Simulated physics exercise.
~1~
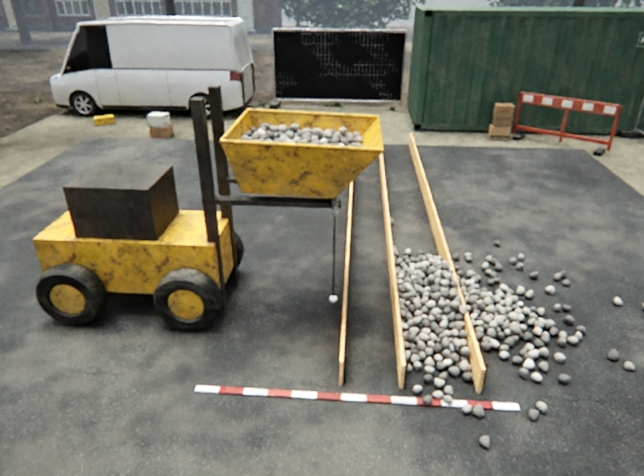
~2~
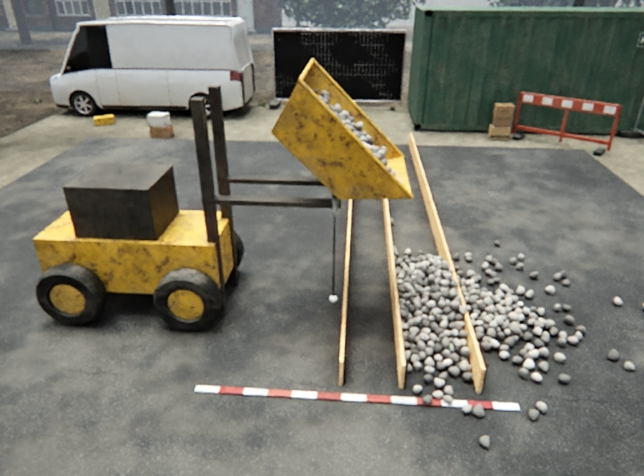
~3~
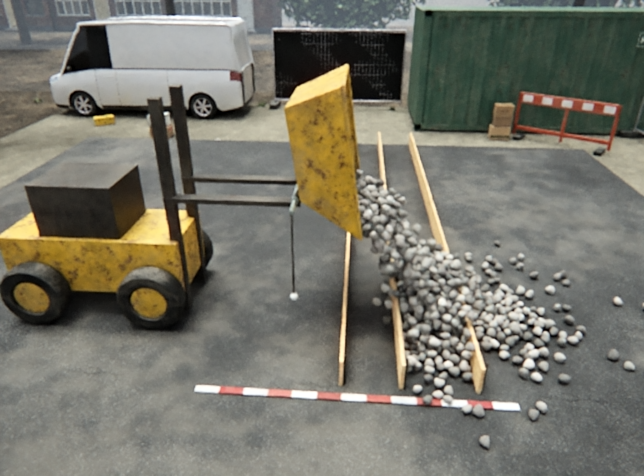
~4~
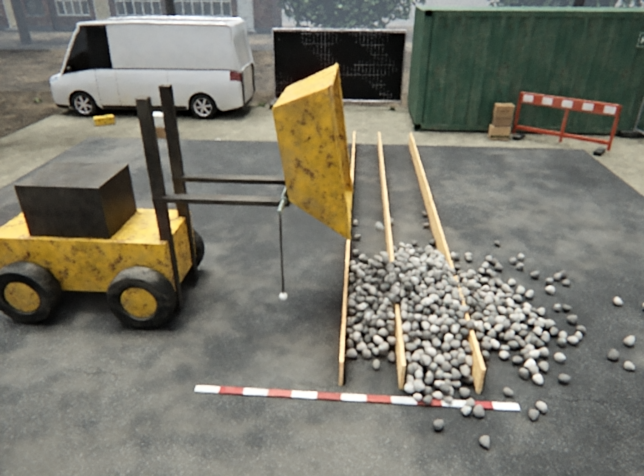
A paved yard is seen from a raised viewpoint, with a white van, a dark panel, a green container and a red and white barrier behind. On the left stands a yellow fork truck with black masts, holding up a yellow skip of grey cobbles beside three wooden boards, where earlier cobbles already lie around the right-hand boards. The skip tips steeply to the right, and the truck draws back to the left as stones pour out. They pile over the old heap and spread into both bays, leaving the skip steeply tilted and the heap at rest.
